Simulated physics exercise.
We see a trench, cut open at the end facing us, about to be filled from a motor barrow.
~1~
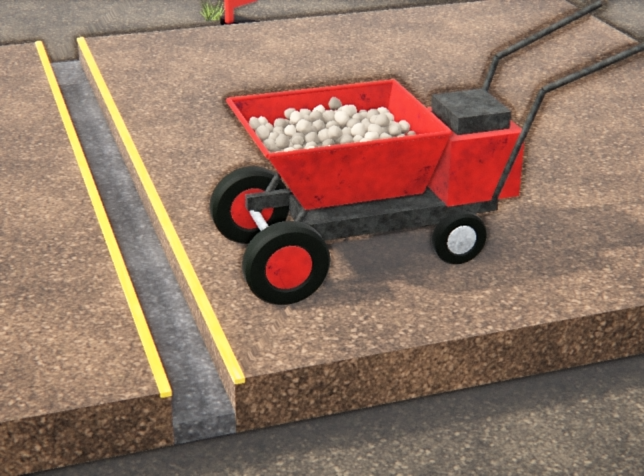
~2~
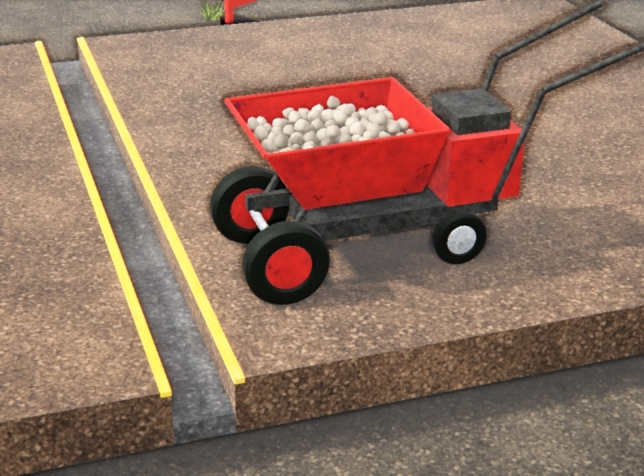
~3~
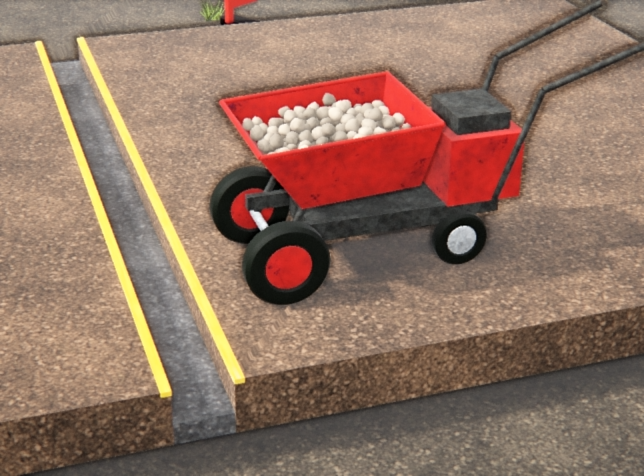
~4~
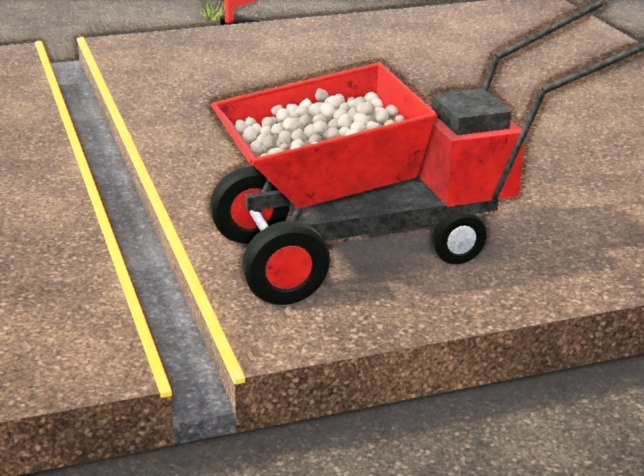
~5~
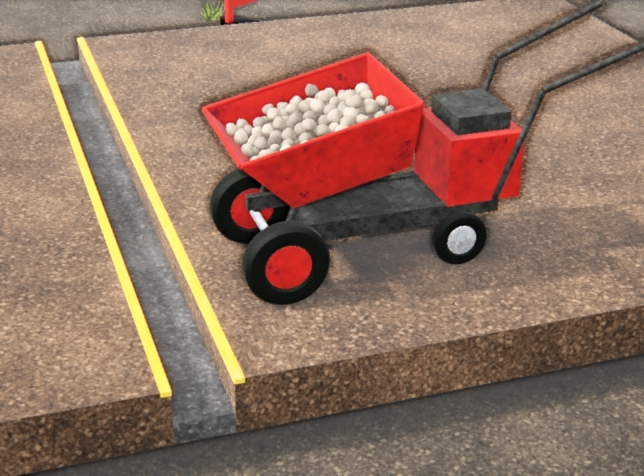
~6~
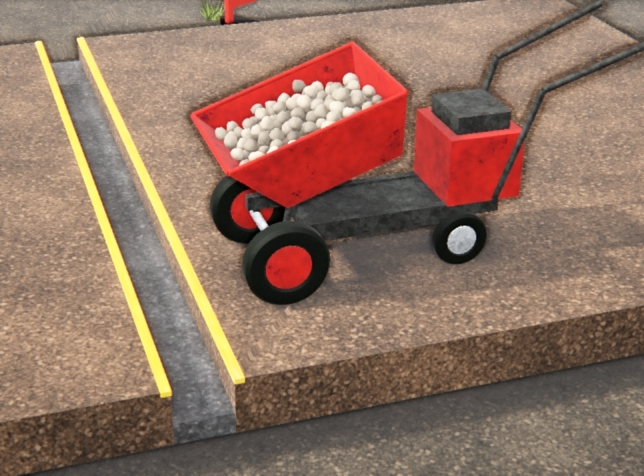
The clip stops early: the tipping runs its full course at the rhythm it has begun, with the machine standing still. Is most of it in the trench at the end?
It catches only the smaller part.
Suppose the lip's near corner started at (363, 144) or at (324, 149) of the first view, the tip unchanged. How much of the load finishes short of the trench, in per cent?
The first gives 30 %, the second 10 %.
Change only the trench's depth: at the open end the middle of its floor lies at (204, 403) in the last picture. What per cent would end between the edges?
Near 30 %.
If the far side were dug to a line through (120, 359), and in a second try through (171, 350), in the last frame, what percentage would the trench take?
In turn 60 and 10 in a hundred.
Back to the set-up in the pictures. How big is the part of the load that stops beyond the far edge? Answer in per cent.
Close to 75 per cent.
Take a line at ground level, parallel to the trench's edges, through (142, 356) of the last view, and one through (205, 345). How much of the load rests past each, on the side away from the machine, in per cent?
Near 70 % and 100 %.
Shortly afterwards, skip tipped steeply; the whole lot in the skip.
Next, skip tipped right over; the bulk in the skip; only a few in or heaped over the trench; only a few beyond it; a little falling.
Some moments later, skip tipped right over; near a quarter in the skip; a little in or heaped over the trench; near two thirds beyond it; only a few falling.
In the end, skip tipped right over; near a quarter in or heaped over the trench; the bulk beyond it.
